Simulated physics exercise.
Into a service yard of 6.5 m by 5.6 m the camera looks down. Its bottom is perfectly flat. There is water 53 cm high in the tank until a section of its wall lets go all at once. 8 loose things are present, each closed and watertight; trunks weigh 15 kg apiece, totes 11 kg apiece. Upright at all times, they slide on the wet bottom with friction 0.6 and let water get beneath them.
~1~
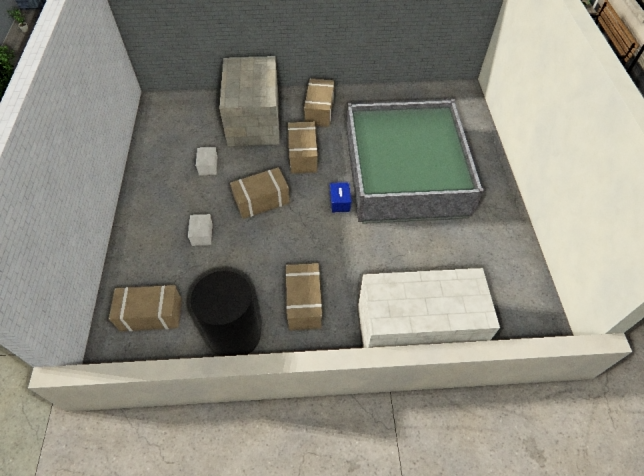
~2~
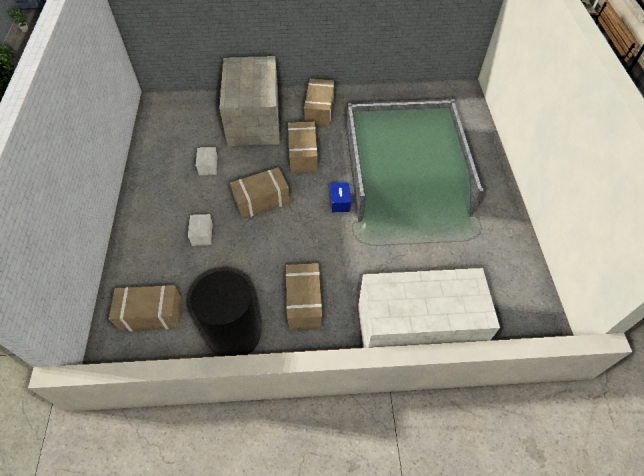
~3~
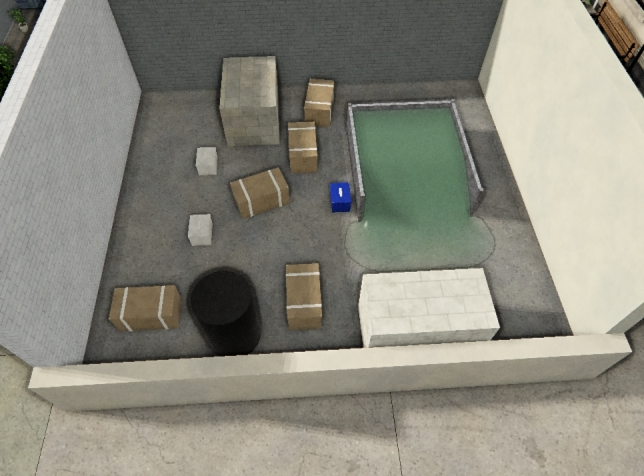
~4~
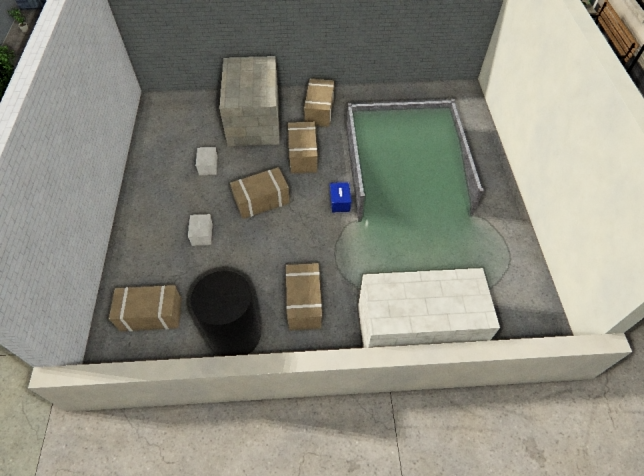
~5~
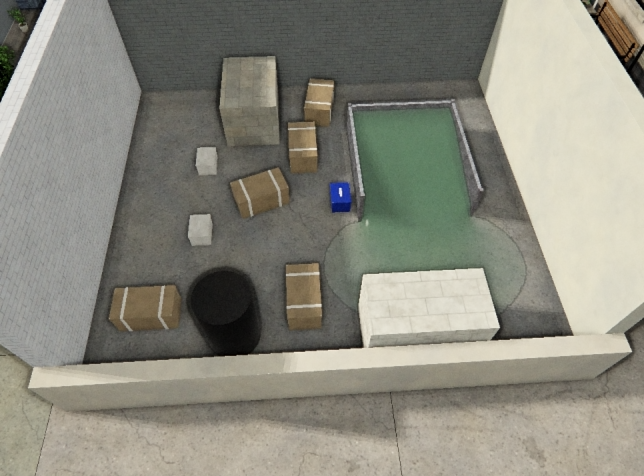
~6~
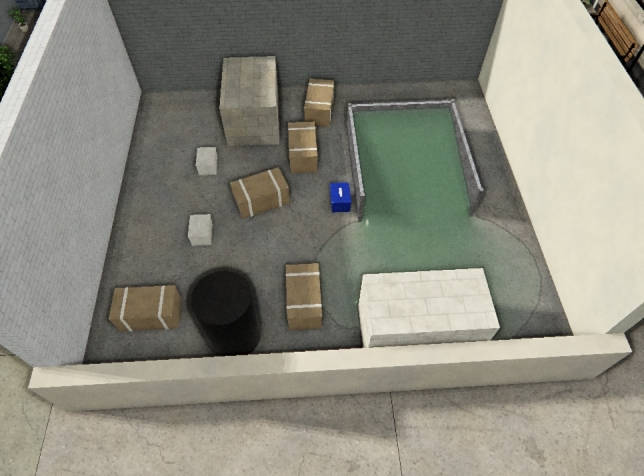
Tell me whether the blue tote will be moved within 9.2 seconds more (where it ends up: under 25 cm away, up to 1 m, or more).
I'd say the blue tote doesn't really move.
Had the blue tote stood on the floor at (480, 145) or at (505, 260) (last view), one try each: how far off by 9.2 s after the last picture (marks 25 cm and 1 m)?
Outcomes in order: It is taken a long way; it is taken a long way.
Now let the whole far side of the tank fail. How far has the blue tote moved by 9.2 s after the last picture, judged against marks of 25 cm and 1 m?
The blue tote simply inches along.
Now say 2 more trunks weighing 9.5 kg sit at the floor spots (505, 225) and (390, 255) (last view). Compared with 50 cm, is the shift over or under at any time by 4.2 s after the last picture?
Beyond the mark, beyond the mark.
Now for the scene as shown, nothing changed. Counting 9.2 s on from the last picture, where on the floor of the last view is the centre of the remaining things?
Close to pixel (246, 169).
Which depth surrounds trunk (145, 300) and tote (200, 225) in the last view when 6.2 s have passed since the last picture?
Some 8 cm at the first, some 5 cm at the second.
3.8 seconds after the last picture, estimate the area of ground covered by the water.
About 24 m2.
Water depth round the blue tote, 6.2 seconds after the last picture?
1 cm or so.
Then, 1.2 s after the last picture the blue tote is near (341, 193), 0.0 m from its start, aground; 0 afloat.
Then, 3.8 s after the last picture the blue tote is near (341, 193), 0.0 m from its start, aground; 2 afloat.
Then, 6.2 s after the last picture the blue tote is near (341, 193), 0.0 m from its start, aground; 1 afloat.
Then, 9.2 s after the last picture the blue tote is near (341, 193), 0.0 m from its start, aground; 5 afloat.
